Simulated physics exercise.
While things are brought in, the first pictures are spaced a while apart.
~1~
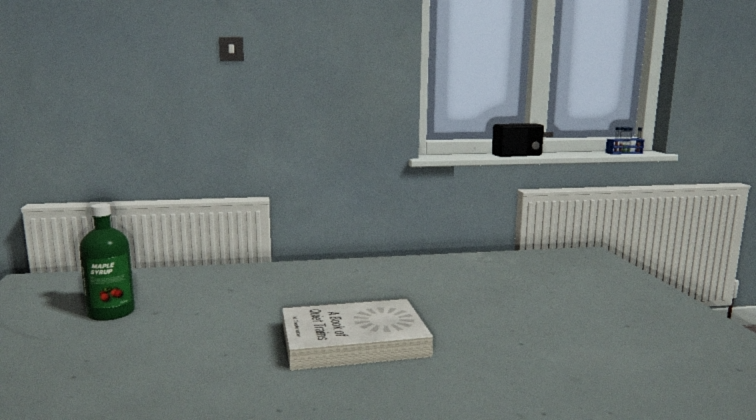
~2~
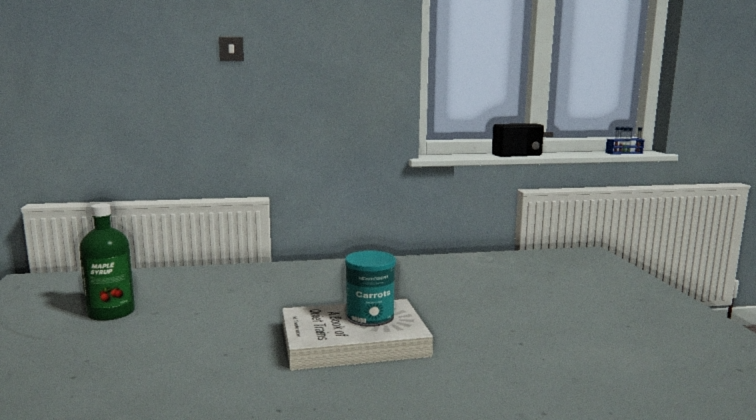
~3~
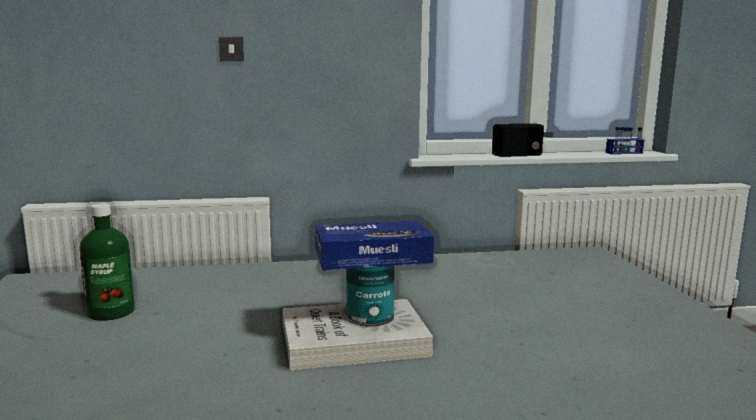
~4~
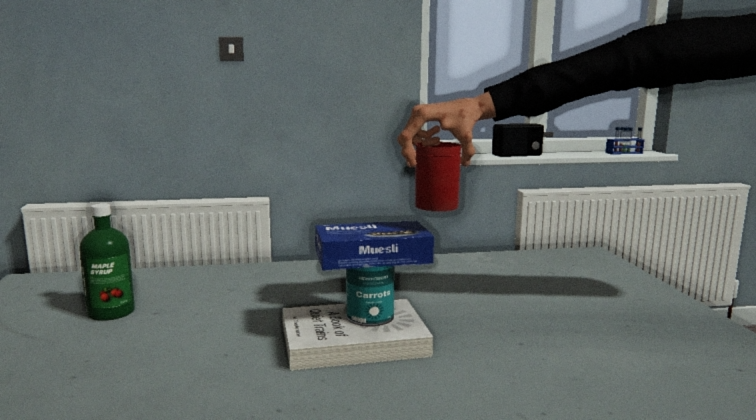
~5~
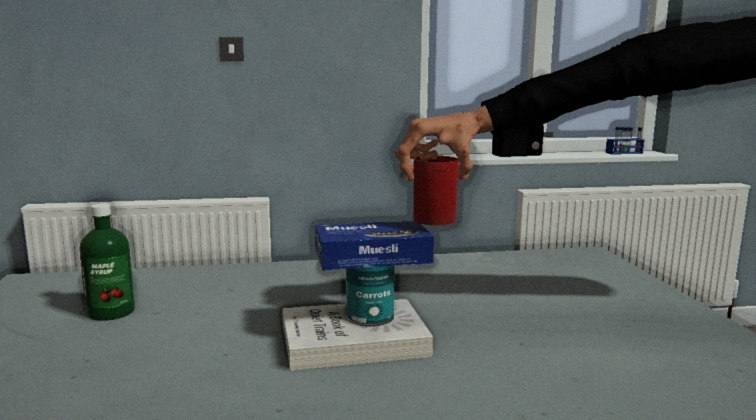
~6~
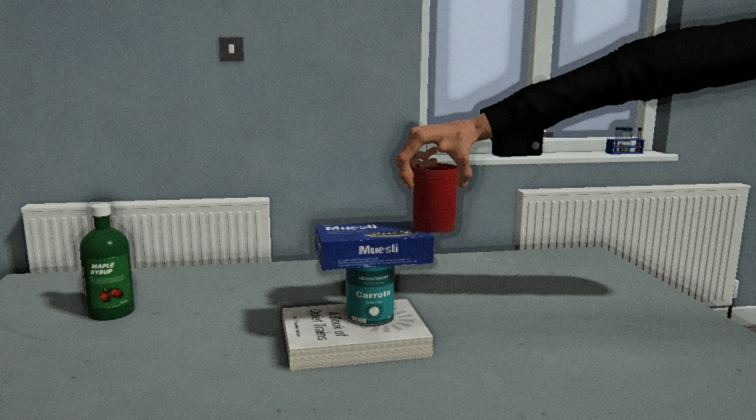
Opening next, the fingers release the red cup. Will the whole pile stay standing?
No.
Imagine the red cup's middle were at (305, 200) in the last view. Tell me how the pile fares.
Outcome: The pile is knocked down.
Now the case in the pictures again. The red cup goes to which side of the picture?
Looks like it moves off to the right.
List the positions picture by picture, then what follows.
In the first frame, the last thing is not in view yet.
In the second frame, the last thing is not in view yet; white book (354, 332).
In the third frame, the last thing is not in view yet; turquoise pot (370, 288).
The fourth frame shows coming down; red cup (438, 176); white book (354, 332).
The fifth frame shows coming down; red cup (435, 190); turquoise pot (370, 288).
The sixth frame shows in place under the hand; red cup (435, 197); white book (354, 332).
Then, 0.30 s on from there, red cup turned 47° from how it was put near (455, 213).
Then, 0.40 s on from there, red cup now fallen.
Then, 0.50 s on from there, things are still on the move.
Then, 1.60 s on from there, nothing new.
In the end, fallen, red cup; the other 4 unmoved. At the end, from the last picture's camera, red cup near (465, 311). The pile gives way.
